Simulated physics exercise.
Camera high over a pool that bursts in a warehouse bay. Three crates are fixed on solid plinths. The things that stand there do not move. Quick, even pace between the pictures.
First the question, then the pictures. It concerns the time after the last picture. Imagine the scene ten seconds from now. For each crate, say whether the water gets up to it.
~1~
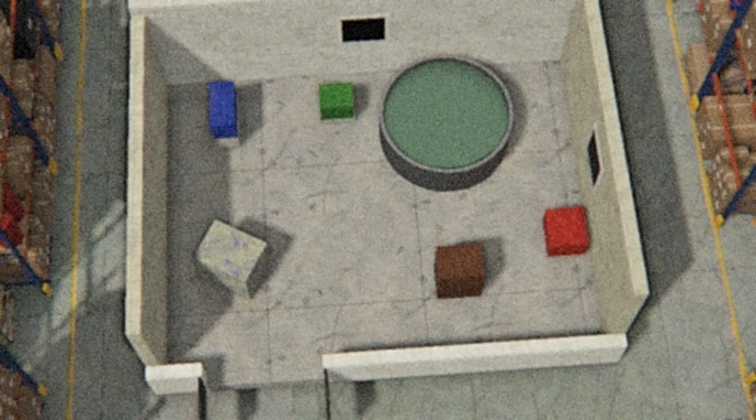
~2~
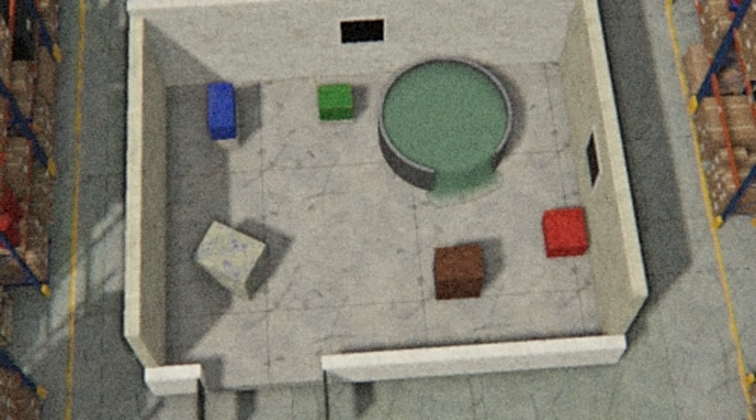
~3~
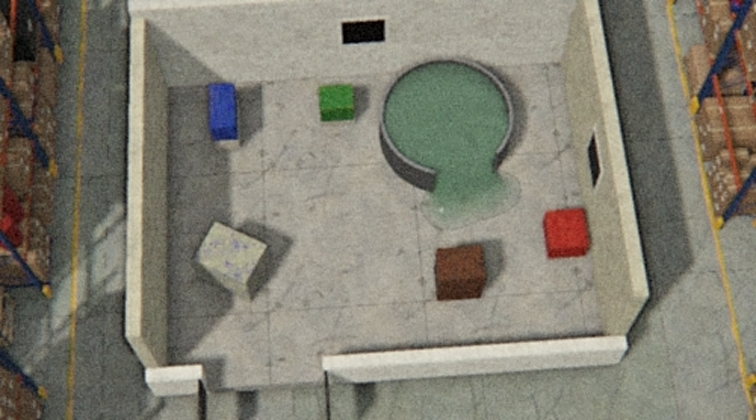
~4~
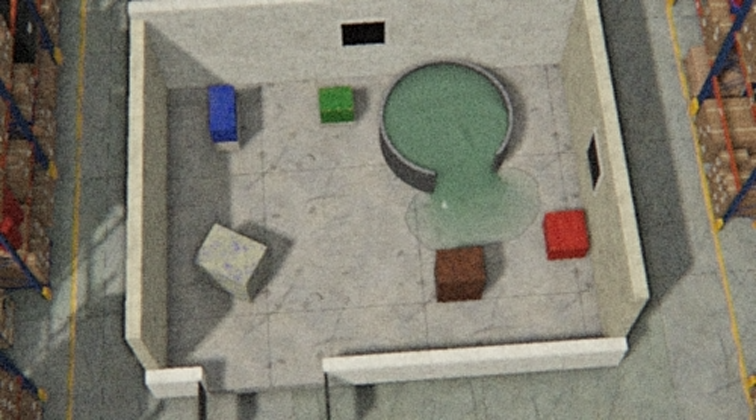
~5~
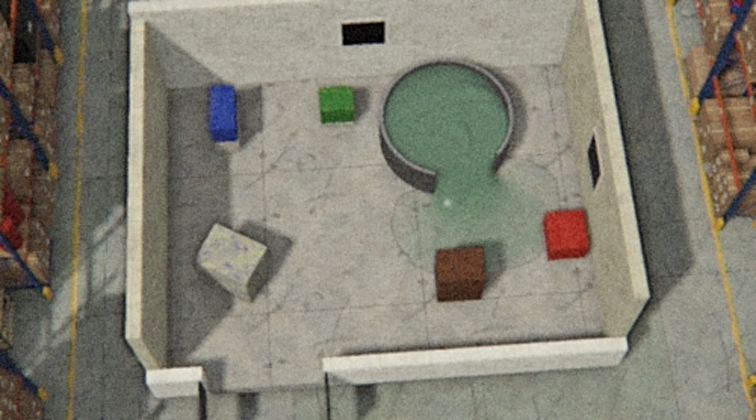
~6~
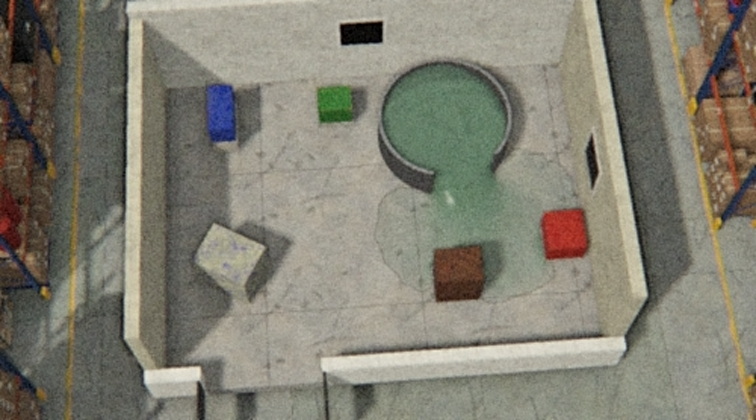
In the end looks like the red crate is within reach of the water; looks like the green crate is out of reach of the water; looks like the blue crate is out of reach of the water.
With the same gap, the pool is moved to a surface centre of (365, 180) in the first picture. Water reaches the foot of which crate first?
I'd go with the crate marked red.
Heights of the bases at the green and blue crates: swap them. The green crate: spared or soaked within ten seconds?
The green one is not reached.
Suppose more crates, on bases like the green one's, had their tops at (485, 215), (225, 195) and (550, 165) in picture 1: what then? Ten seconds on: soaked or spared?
Well, the first one gets caught, the next one stays clear of it, and the final one gets caught.
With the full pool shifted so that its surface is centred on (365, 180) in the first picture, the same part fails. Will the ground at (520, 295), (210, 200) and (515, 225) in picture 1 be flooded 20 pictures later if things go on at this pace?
First drenched; next unwetted; last drenched.
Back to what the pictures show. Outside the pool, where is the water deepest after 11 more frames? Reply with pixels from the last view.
Deepest point: About (597, 350).
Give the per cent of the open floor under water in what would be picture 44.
My estimate is near 75 per cent.
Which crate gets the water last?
Last is the green-painted one.
A moment on, water covers 25 % of the floor; the red crate water round its plinth, the green crate not reached, the blue crate not reached.
Next, water covers 40 % of the floor; the red crate water round its plinth, the green crate not reached, the blue crate not reached.
Then, water covers 65 % of the floor; the red crate water round its plinth, the green crate not reached, the blue crate not reached.
Later, water covers 75 % of the floor; the red crate water round its plinth, the green crate not reached, the blue crate water round its plinth.
In the end, water covers 100 % of the floor; the red crate was topped, the green crate stayed above the water, the blue crate stayed above the water.
